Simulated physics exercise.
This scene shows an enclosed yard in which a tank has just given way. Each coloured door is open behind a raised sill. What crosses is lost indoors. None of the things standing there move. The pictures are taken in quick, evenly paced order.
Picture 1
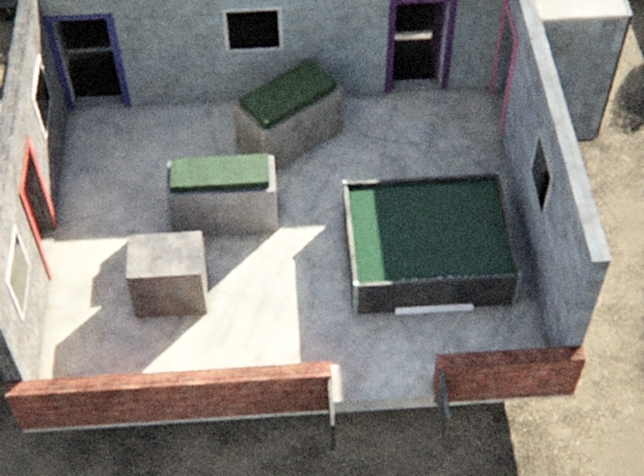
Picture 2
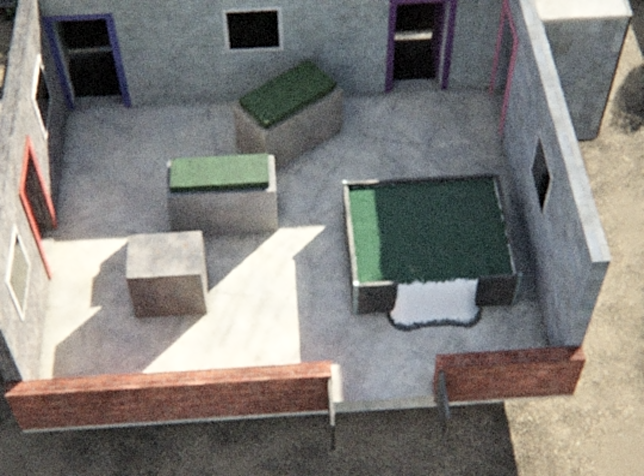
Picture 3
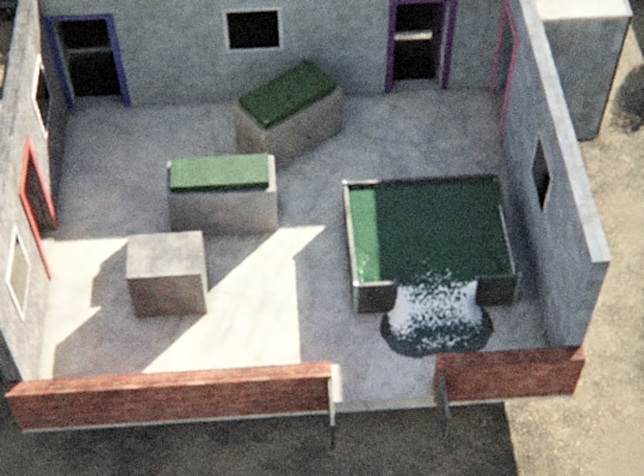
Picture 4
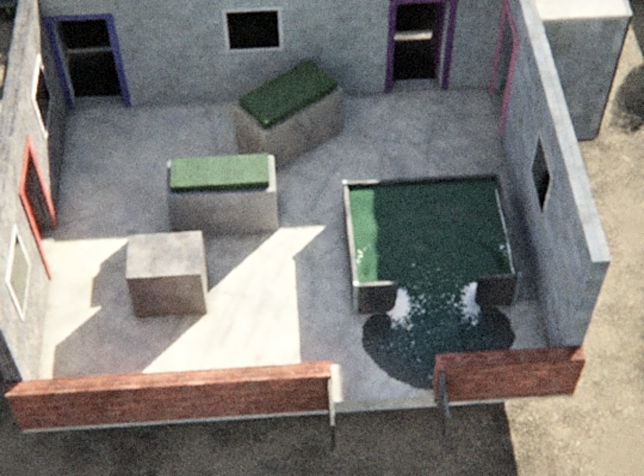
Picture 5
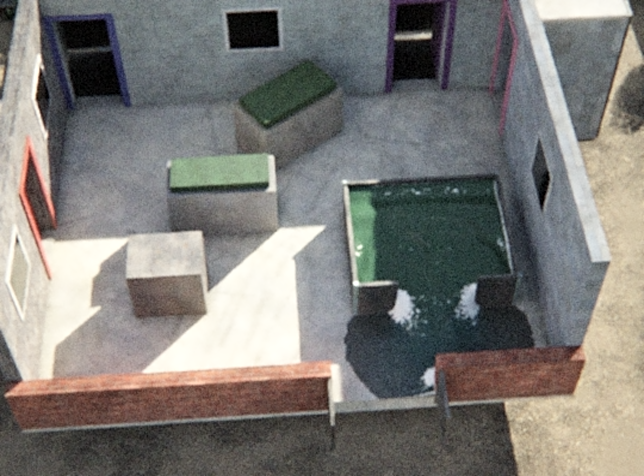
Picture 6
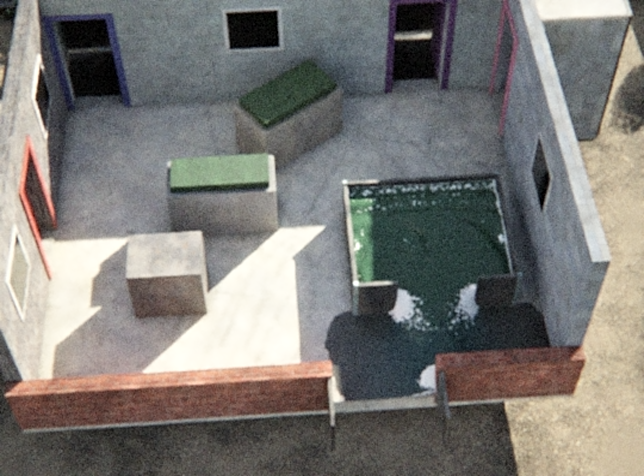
At the start, a square tank of dark green water stands still at the right of a walled yard, near three blocks. Water then bursts through a gap in its front, foaming white, and spreads in a dark pool to the low brick wall and its opening as the tank's level drops.
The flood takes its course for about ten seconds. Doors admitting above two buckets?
My prediction: The pink door respects the limit for sure. The blue door respects the limit for sure. The red door respects the limit for sure. The purple door breaks the limit for sure.
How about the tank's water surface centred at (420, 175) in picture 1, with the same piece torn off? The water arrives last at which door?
That would be the blue-painted one.
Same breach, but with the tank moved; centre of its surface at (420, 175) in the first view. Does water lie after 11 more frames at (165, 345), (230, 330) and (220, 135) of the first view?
First spot bare, second bare, third bare.
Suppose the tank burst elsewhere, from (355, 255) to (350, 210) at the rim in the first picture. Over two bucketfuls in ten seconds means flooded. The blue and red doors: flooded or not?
Here the blue door gets too much, and the red door gets too much.
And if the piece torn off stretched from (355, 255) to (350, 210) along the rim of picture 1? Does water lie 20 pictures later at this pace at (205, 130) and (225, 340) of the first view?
In the order asked: The first spot is untouched and the second is swamped.
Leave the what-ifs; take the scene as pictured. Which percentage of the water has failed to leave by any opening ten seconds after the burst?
54 % or so.
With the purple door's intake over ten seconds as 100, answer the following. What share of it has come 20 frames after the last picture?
Around 0 %.
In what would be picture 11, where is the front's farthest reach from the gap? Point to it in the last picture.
The front tops out at about (272, 391).
A moment on, water covers 10 % of the floor; the pink door not reached, the blue door not reached, the red door not reached, the purple door not reached.
Next, water covers 15 % of the floor; the pink door not reached, the blue door not reached, the red door not reached, the purple door not reached.
Then, water covers 25 % of the floor; the pink door wet at the sill, nothing in, the blue door not reached, the red door not reached, the purple door wet at the sill, nothing in.
Later, water covers 45 % of the floor; the pink door under two buckets in, the blue door not reached, the red door not reached, the purple door over two buckets in.
In the end, water covers 65 % of the floor; the pink door under two buckets in, the blue door not reached, the red door wet at the sill, nothing in, the purple door over two buckets in.
